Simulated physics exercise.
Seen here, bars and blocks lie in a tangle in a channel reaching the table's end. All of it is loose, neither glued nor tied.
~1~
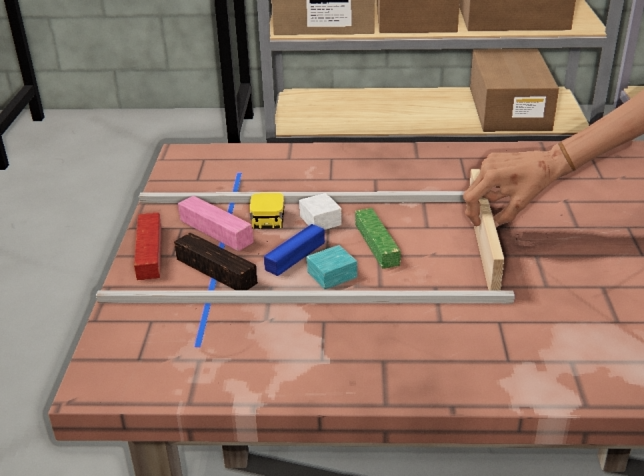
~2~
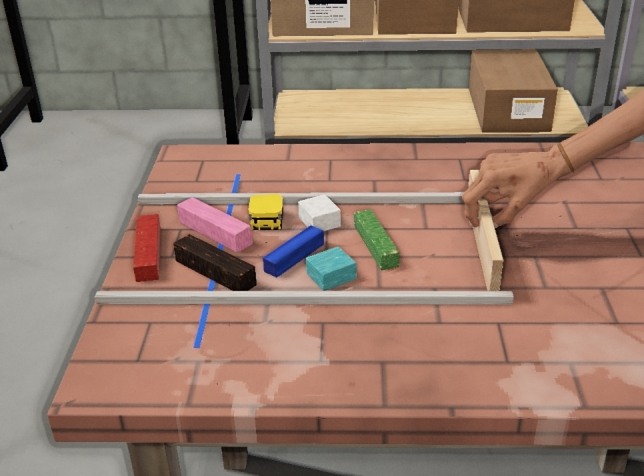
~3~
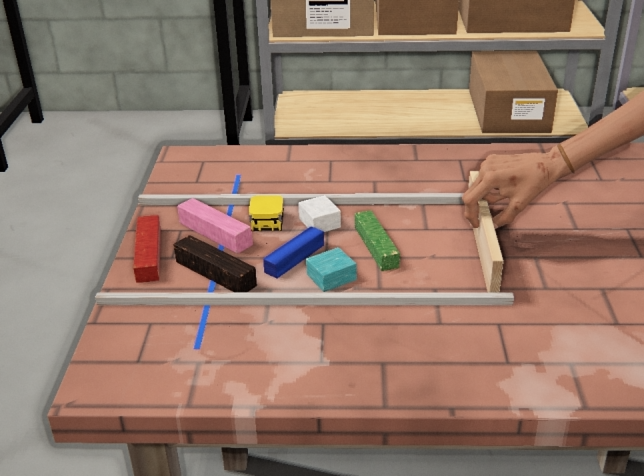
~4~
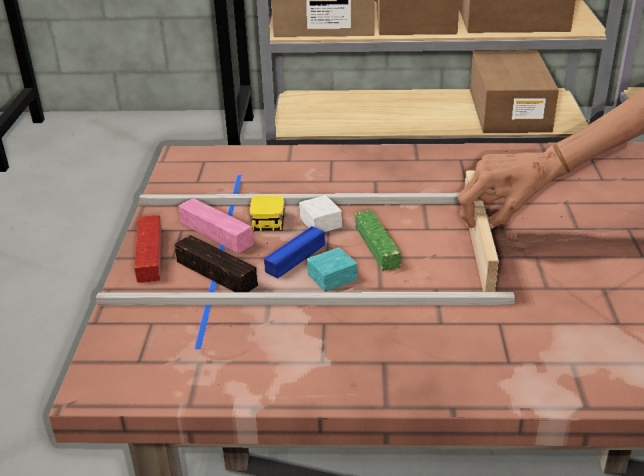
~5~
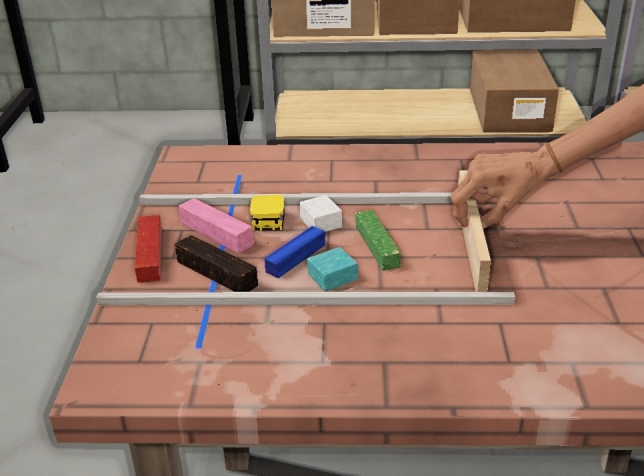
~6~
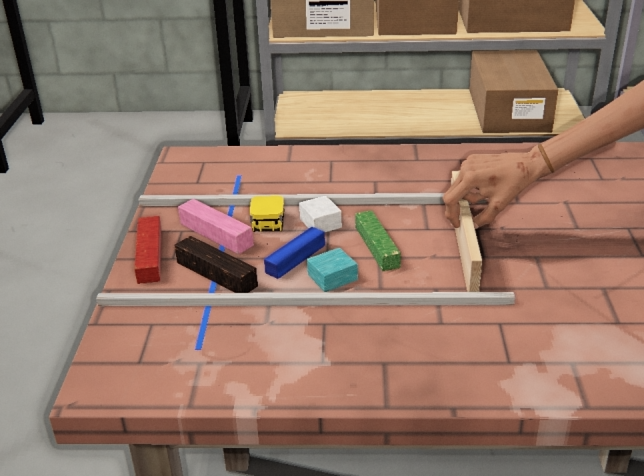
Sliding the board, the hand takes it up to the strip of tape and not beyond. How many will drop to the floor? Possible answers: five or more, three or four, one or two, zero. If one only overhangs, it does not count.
Not one drops.
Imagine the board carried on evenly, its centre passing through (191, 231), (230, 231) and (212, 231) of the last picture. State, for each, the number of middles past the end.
Past the end: 2, 0 and 1.
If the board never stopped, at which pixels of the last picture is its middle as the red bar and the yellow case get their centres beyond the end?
The middle would be close to (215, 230) and then close to (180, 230).
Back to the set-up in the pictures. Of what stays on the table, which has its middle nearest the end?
Red bar.
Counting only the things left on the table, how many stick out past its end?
That adds up to 2.
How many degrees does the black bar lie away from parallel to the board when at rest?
About 20 degrees.
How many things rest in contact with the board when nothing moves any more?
Contact count: 2.
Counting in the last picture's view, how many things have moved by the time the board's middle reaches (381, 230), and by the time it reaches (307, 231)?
It comes to 1 for the first spot, 5 for the other.
Early on, none off yet; red bar at rest near (149, 248); pink bar at rest near (215, 226); black bar at rest near (216, 265).
A while later, none off yet; red bar moving near (144, 248); pink bar travelled a little near (180, 225); black bar travelled a little near (179, 263).
Finally, the number that fall off is zero.
